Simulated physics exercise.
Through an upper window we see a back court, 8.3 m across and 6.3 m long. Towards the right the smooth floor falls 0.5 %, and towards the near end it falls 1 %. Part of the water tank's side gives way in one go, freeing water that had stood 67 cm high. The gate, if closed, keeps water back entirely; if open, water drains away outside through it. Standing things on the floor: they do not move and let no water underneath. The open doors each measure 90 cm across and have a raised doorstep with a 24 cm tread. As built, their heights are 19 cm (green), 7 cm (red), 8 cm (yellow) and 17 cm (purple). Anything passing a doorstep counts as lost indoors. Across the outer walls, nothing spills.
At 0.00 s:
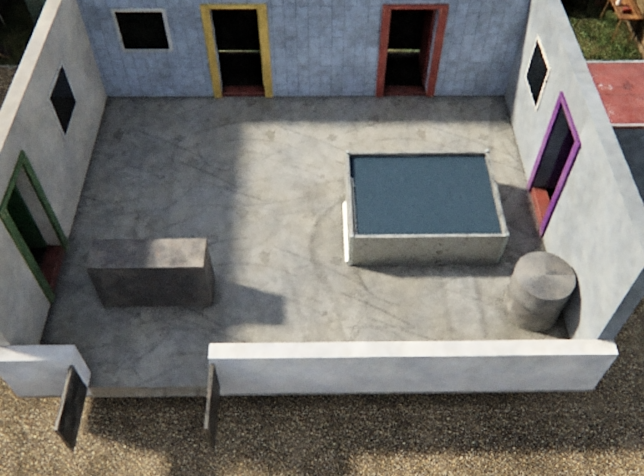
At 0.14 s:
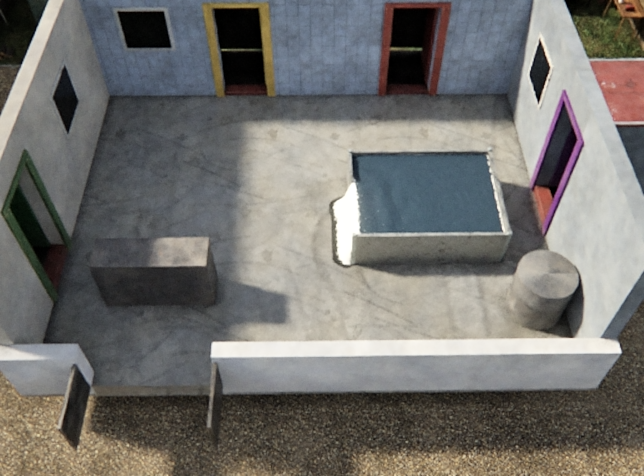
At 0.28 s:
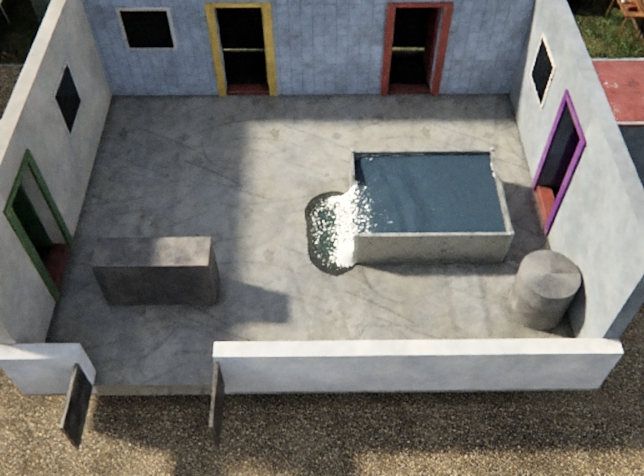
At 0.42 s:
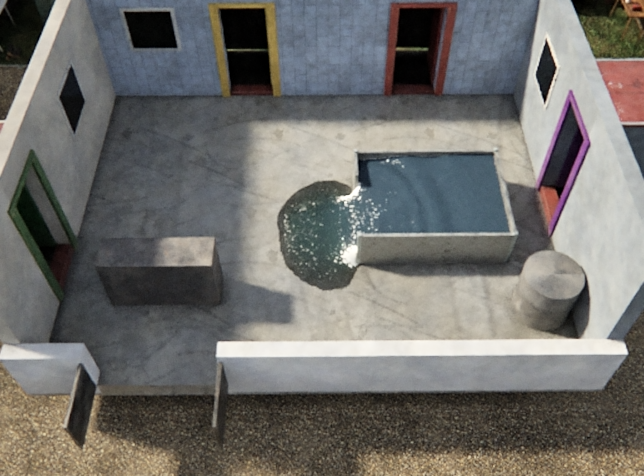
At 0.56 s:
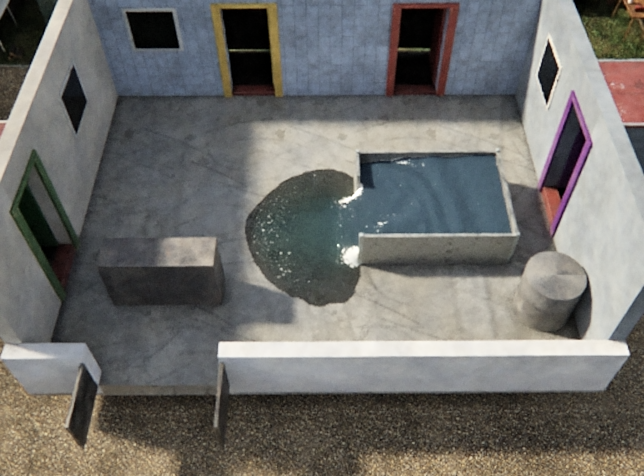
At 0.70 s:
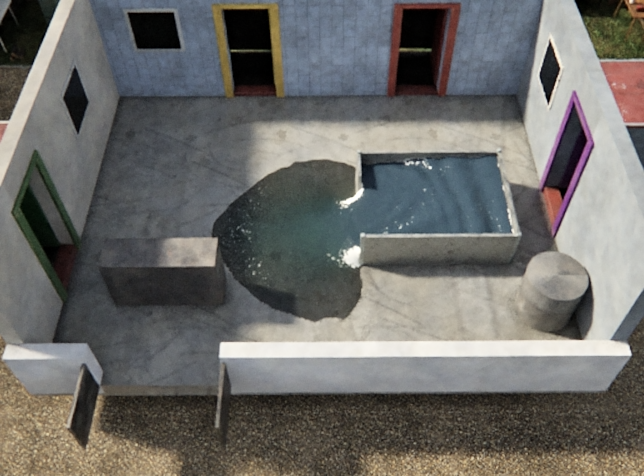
Water bursts from the left side of a raised rectangular tank, foaming white at the gap, in a walled back court seen from high above. Around the grey floor stand a dark block at left, a round drum at right, and green, yellow, red and purple doorways. The dark, rounded sheet spreads leftward to the block while ripples cross the tank and the view drifts very slightly.
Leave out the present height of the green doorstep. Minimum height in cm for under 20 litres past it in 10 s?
Approx. 25 cm.
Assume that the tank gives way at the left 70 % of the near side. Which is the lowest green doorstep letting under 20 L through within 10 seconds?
About 7.0 centimetres.
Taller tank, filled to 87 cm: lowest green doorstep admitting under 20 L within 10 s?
You'd need a step of close to 37 cm.
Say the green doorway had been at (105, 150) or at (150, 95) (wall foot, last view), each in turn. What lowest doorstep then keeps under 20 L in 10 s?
In turn: About 11.0 cm, about 15 cm.
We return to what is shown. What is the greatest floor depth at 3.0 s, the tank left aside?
About 33 cm at most.
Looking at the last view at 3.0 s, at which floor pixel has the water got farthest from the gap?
The farthest wet point sits near (119, 102) in the last view.
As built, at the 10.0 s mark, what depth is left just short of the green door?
Some 8.0 cm.
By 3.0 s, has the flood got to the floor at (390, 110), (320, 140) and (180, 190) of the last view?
So the three spots come out spared, spared, swamped, in that order.
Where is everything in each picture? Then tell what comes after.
The first picture shows still water, 67 cm deep, in the water tank at (422, 195); the green door at (39, 236) is dry.
In the second picture, the front is at (337, 257), 0.3 m from the gap at (353, 222); 0.3 m2 of floor is wet, 67 cm left at the back.
In the third picture, the gap is at (355, 223), the front 0.8 m out at (311, 232); the back of the water tank holds 67 cm.
In the fourth picture, the gap is at (359, 225), the front 1.3 m out at (284, 235); the back of the water tank holds 67 cm.
In the fifth picture, the front is at (251, 238), 1.9 m from the gap at (360, 225); 3.9 m2 of floor is wet, 67 cm left at the back.
In the sixth picture, the gap is at (362, 225), the front 2.5 m out at (218, 239); the back of the water tank holds 66 cm; the green door at (52, 235), 5.0 m from the gap, is still 2.5 m from the nearest water.
After 1.4 s water covers 30 % of the floor, deepest (35 cm) near (349, 246); it has not reached the green door.
After 3.0 s water covers 50 % of the floor, deepest (33 cm) near (77, 256); 26 cm at the green door, 40 litres in over its 19 cm doorstep.
After 10.0 s water covers 95 % of the floor, deepest (10 cm) near (46, 371); 8 cm at the green door, 65 litres in over its 19 cm doorstep.
At the green door as built, the water arrived by 1.5 s and peaked near 27 cm at 2.8 s.
With a doorstep of 22.5 cm, 35 litres would have come in within the 10 s; with 30.5 cm, 3 litres. So under 20 litres takes about 25 cm.
